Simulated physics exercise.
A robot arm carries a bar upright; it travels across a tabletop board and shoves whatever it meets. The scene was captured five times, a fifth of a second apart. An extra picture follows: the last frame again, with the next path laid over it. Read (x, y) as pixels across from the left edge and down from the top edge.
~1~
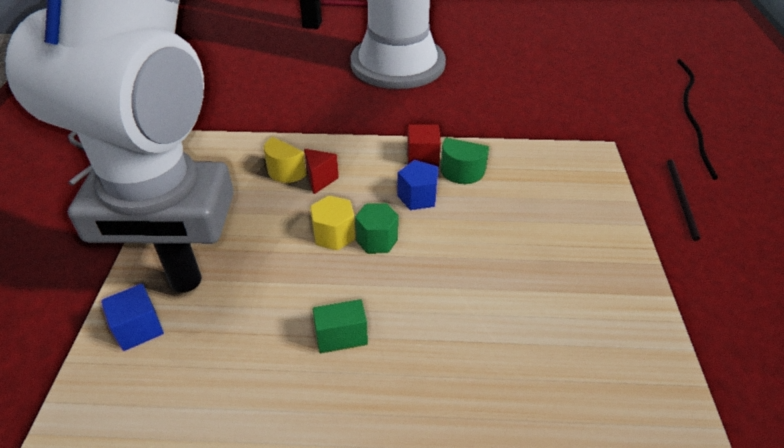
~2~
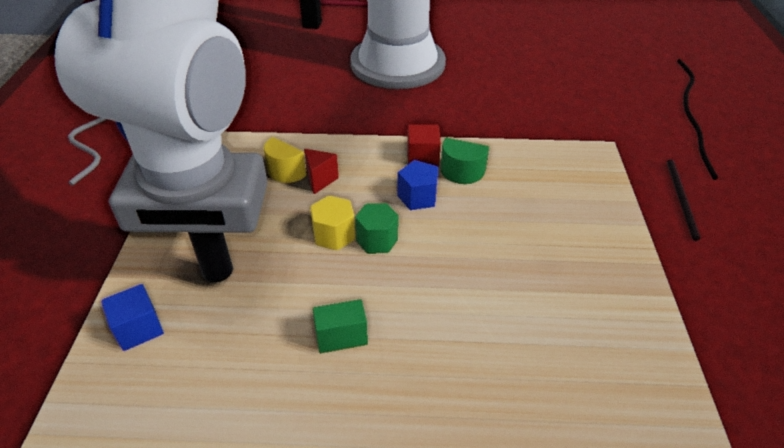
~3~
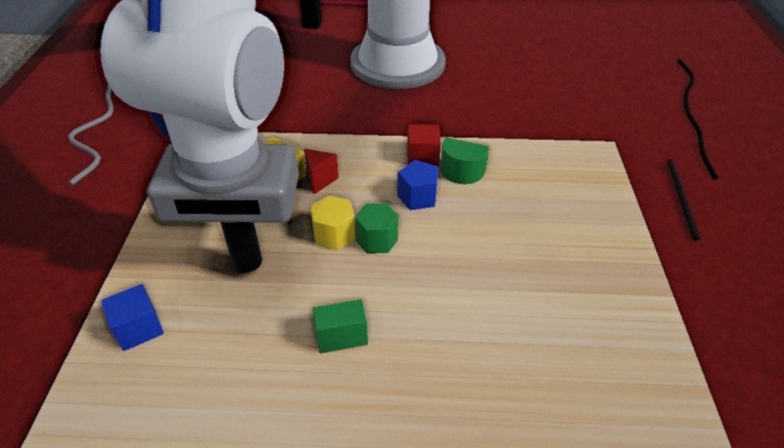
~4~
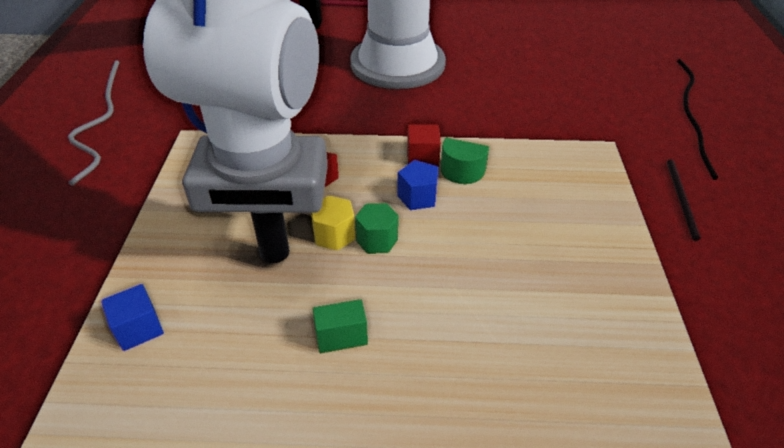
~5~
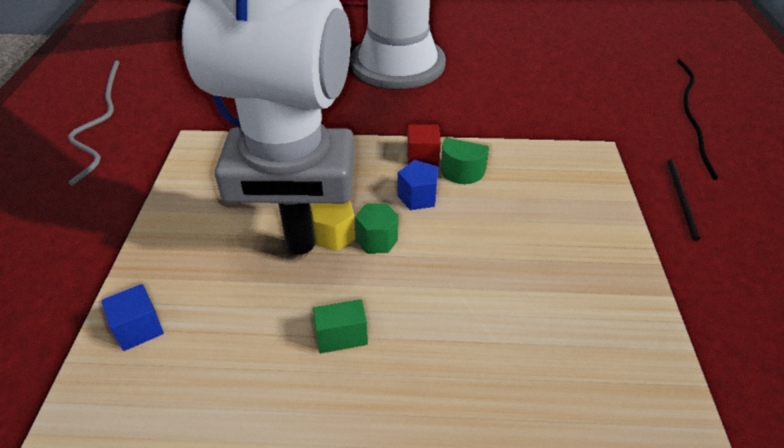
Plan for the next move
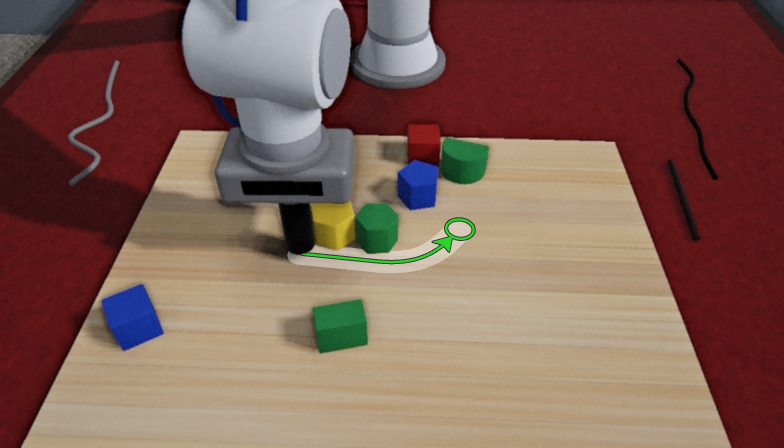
A robot arm with a short black bar slid steadily right and slightly away across the wooden board, ending close beside the yellow six-sided block, while all the coloured blocks stayed where they were.
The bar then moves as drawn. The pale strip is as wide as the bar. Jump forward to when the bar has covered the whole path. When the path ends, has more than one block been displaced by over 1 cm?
I'd say no.
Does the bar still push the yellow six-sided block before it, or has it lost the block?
The bar loses it on the way.
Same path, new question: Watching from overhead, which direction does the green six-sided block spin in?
Counterclockwise from above.
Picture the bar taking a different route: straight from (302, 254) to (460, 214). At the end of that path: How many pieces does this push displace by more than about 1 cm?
I expect two blocks to move.
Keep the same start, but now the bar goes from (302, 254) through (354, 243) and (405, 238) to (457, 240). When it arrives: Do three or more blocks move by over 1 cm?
It seems not.
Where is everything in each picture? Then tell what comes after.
In the first picture, bar tip (186, 281); block tops, yellow six-sided block (332, 210); green six-sided block (377, 216); blue five-sided block (420, 173).
In the second picture, bar (218, 271); blocks unchanged.
In the third picture, bar (248, 262); blocks unchanged.
In the fourth picture, bar (275, 253); blocks unchanged.
In the fifth picture, bar (301, 245); yellow six-sided block (332, 210); green six-sided block (377, 216); blue five-sided block (420, 173).
Path on the board, from (302, 254) through (361, 260) and (420, 258) to (460, 229).
What follows on the original path. One third of the way, bar (361, 251); yellow six-sided block (336, 208); green six-sided block (380, 215), turned 10° anticlockwise.
Two thirds of the way, bar (421, 249); yellow six-sided block (336, 208); green six-sided block (389, 212), turned 45° anticlockwise.
At the end, bar (461, 220); yellow six-sided block (336, 208); green six-sided block (389, 212), turned 45° anticlockwise; blue five-sided block in place.
